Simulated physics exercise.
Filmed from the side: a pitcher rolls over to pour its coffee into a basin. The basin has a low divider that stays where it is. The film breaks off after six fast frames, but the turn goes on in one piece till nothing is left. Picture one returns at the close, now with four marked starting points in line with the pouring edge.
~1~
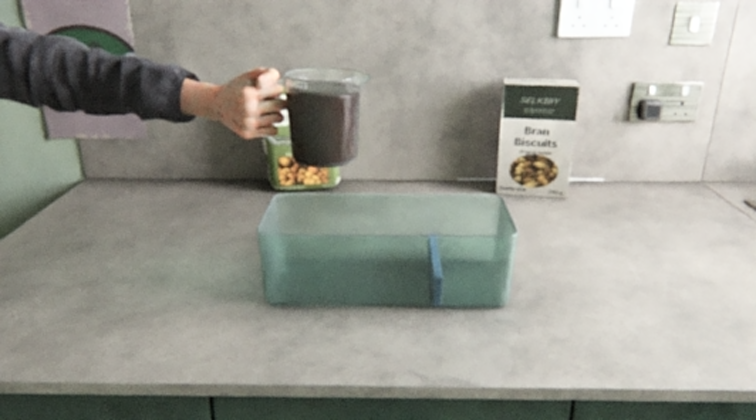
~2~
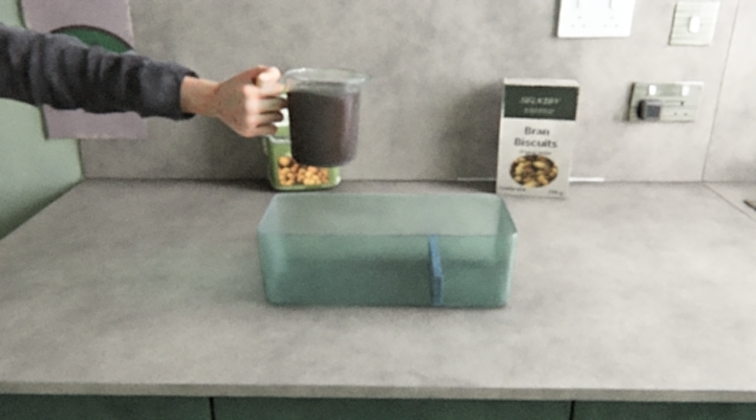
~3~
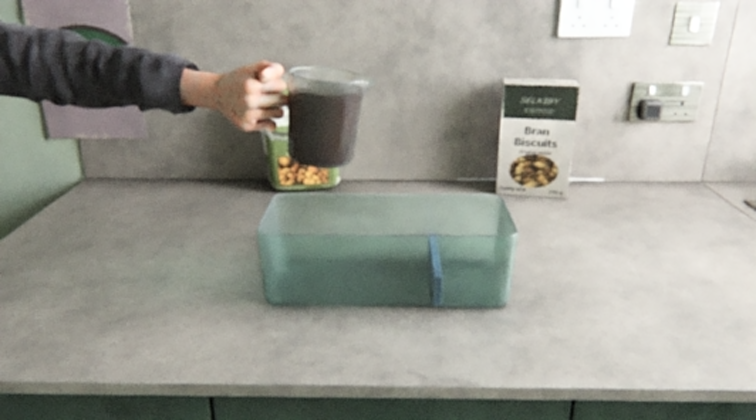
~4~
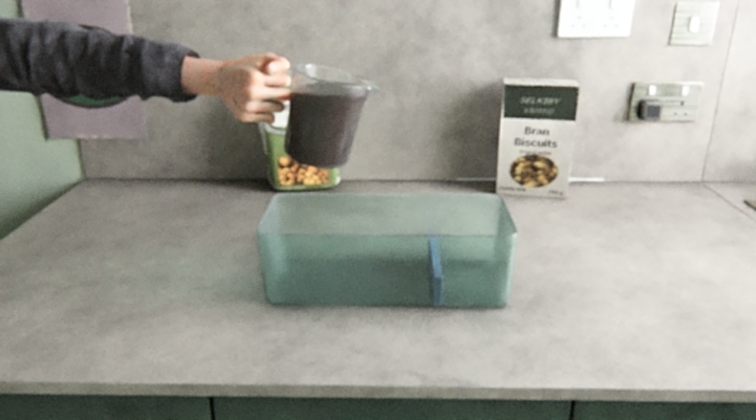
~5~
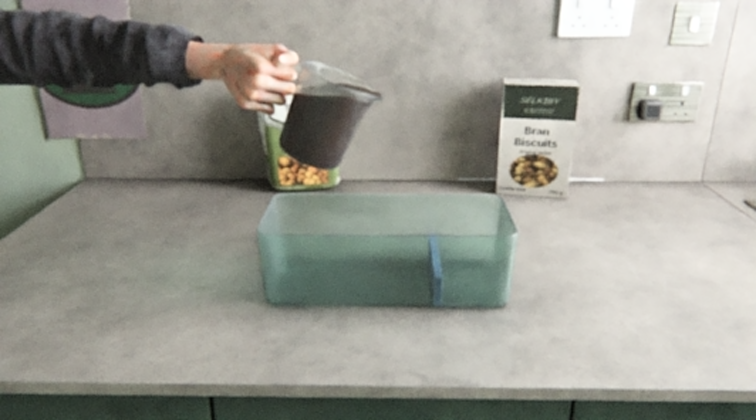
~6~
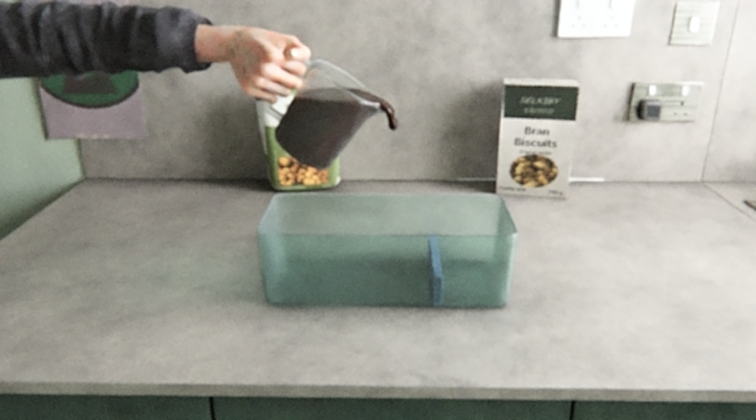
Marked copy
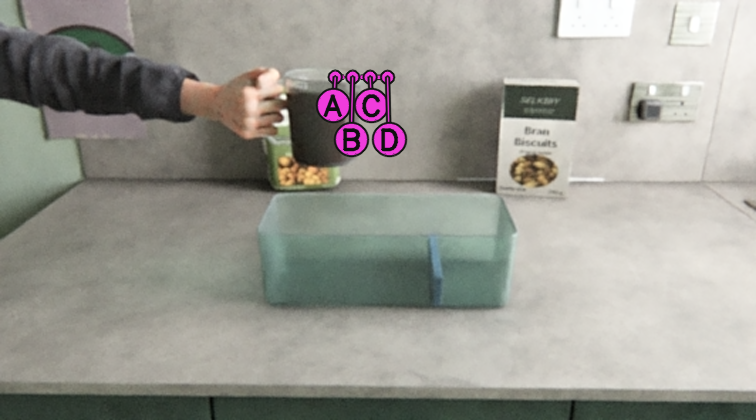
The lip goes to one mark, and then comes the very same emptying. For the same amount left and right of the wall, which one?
D works best here.
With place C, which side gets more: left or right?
The left side.
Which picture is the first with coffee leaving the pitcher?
Picture 6.
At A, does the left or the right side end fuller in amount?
The left one.
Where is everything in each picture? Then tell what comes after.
Upright, lip at (370, 77); basin from (266, 302) to (509, 304); top of the wall at (435, 253); nothing has left yet, in the first picture.
Upright, lip at (371, 78); nothing has left yet, in the second picture.
Tipped about 6°, lip at (374, 82); nothing has left yet, in the third picture.
Tipped about 13°, lip at (378, 89); nothing has left yet, in the fourth picture.
Tipped about 23°, lip at (382, 99); nothing has left yet, in the fifth picture.
Tipped about 35°, lip at (384, 110); coffee is over the lip, down to (394, 126), in the sixth picture.
On the marked copy, A at (335, 77); B at (352, 77); C at (370, 77); D at (387, 77).
For place A, about 94 % ends left of the wall and 5 % right of it.
For place B, about 95 % ends left of the wall and 3 % right of it.
For place C, about 81 % ends left of the wall and 16 % right of it.
For place D, about 47 % ends left of the wall and 52 % right of it.
